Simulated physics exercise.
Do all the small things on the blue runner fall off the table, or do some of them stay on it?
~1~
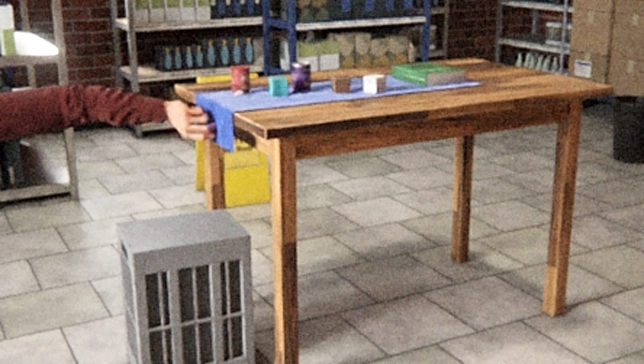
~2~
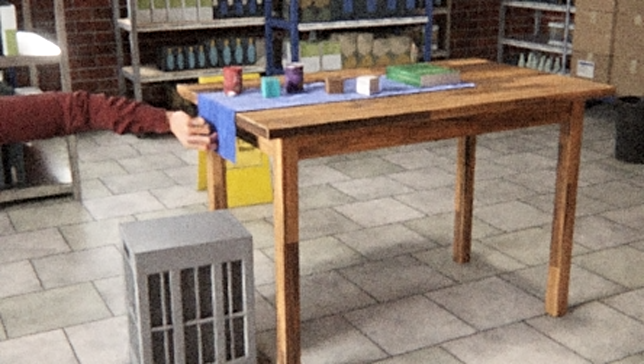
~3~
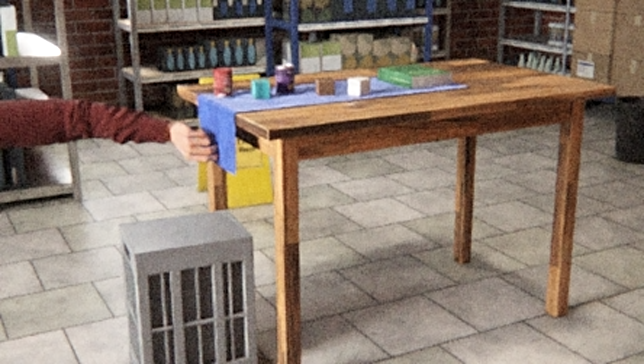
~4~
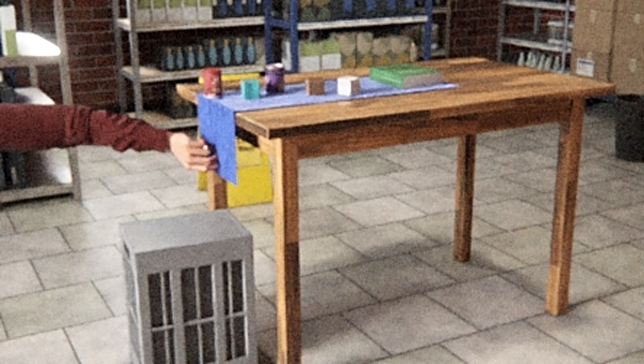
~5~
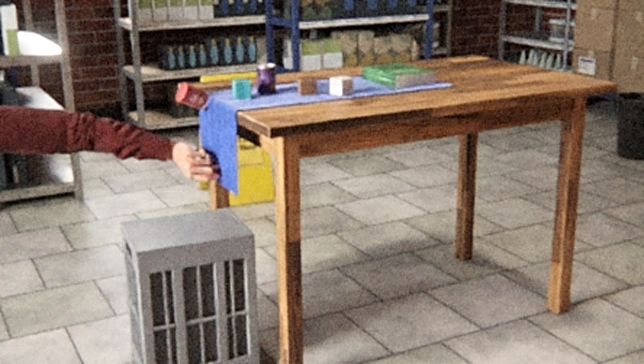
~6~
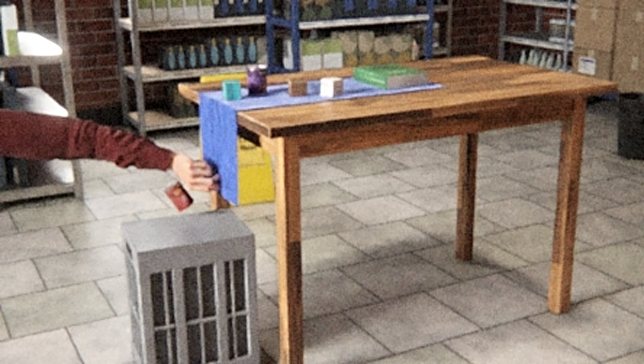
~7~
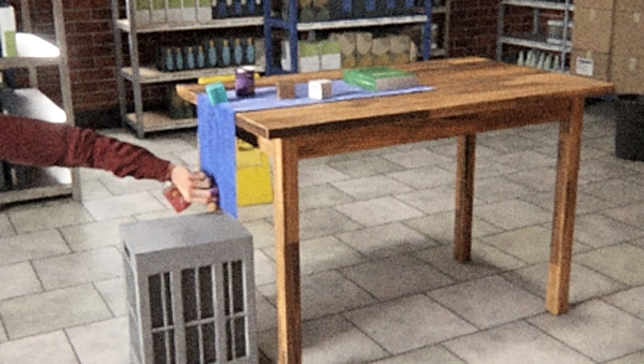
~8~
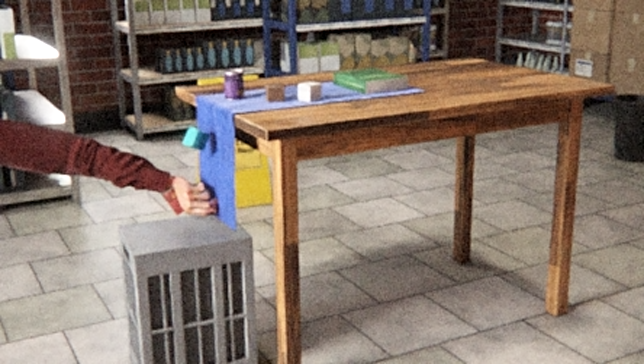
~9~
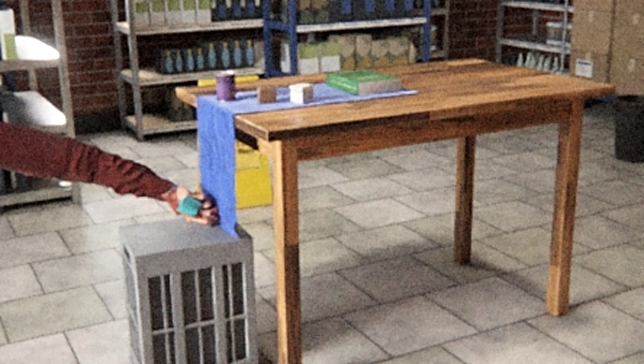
Some of them stay on it. Only the red can and the turquoise cube come down, while the purple can and the brown and white cubes are still on the table.
